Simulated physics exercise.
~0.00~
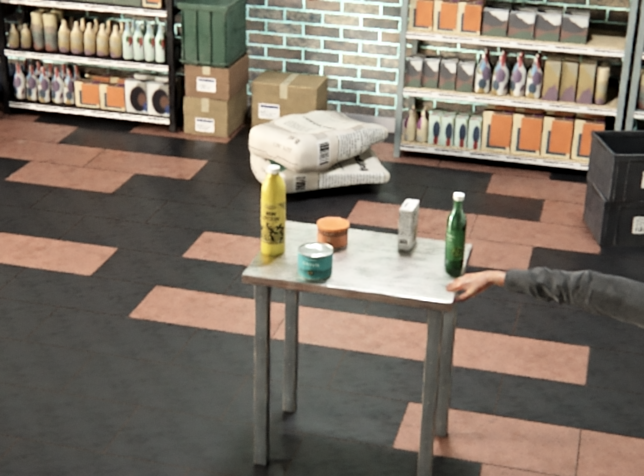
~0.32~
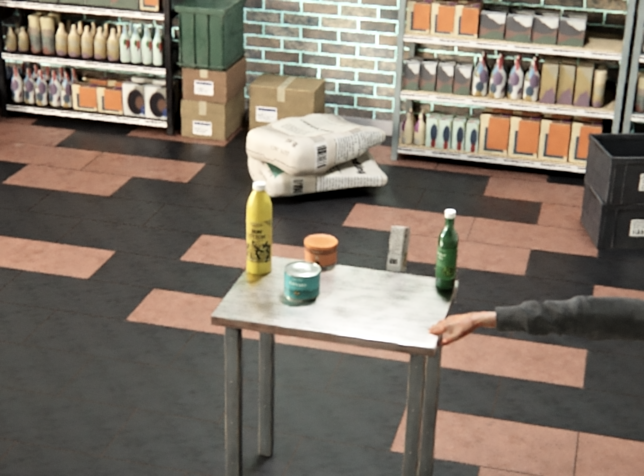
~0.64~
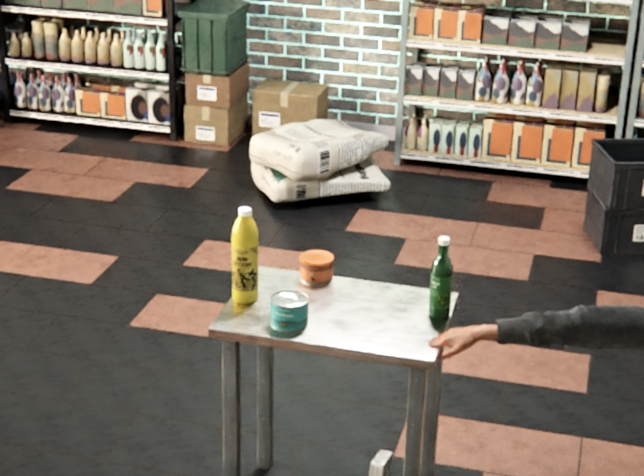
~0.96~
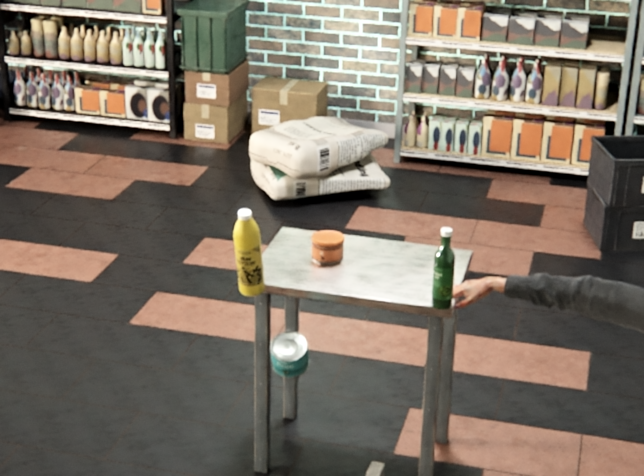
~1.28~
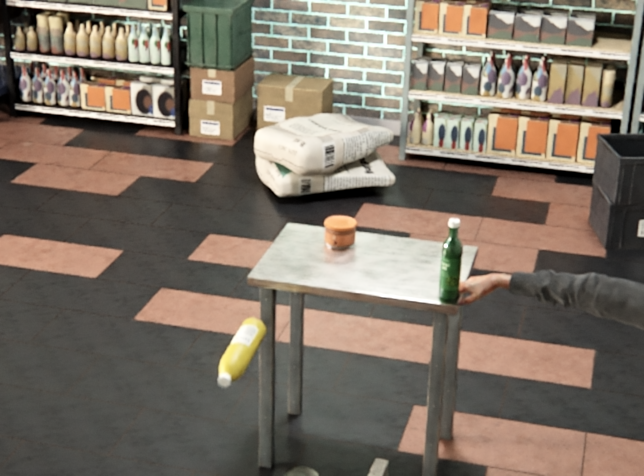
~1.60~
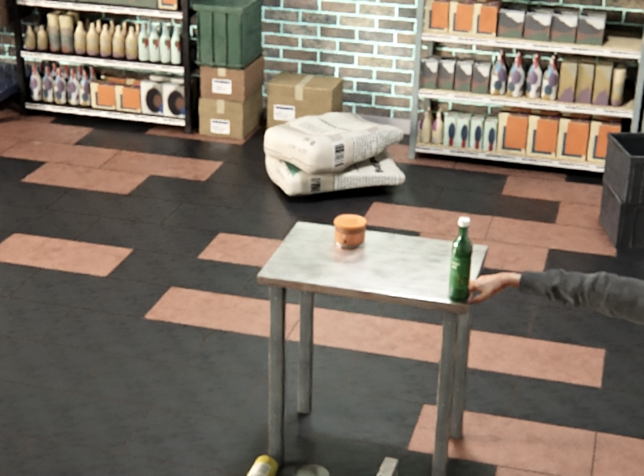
Small table jerking under a hand, white packet, turquoise tub, then yellow bottle falling off, green bottle and orange tub staying.
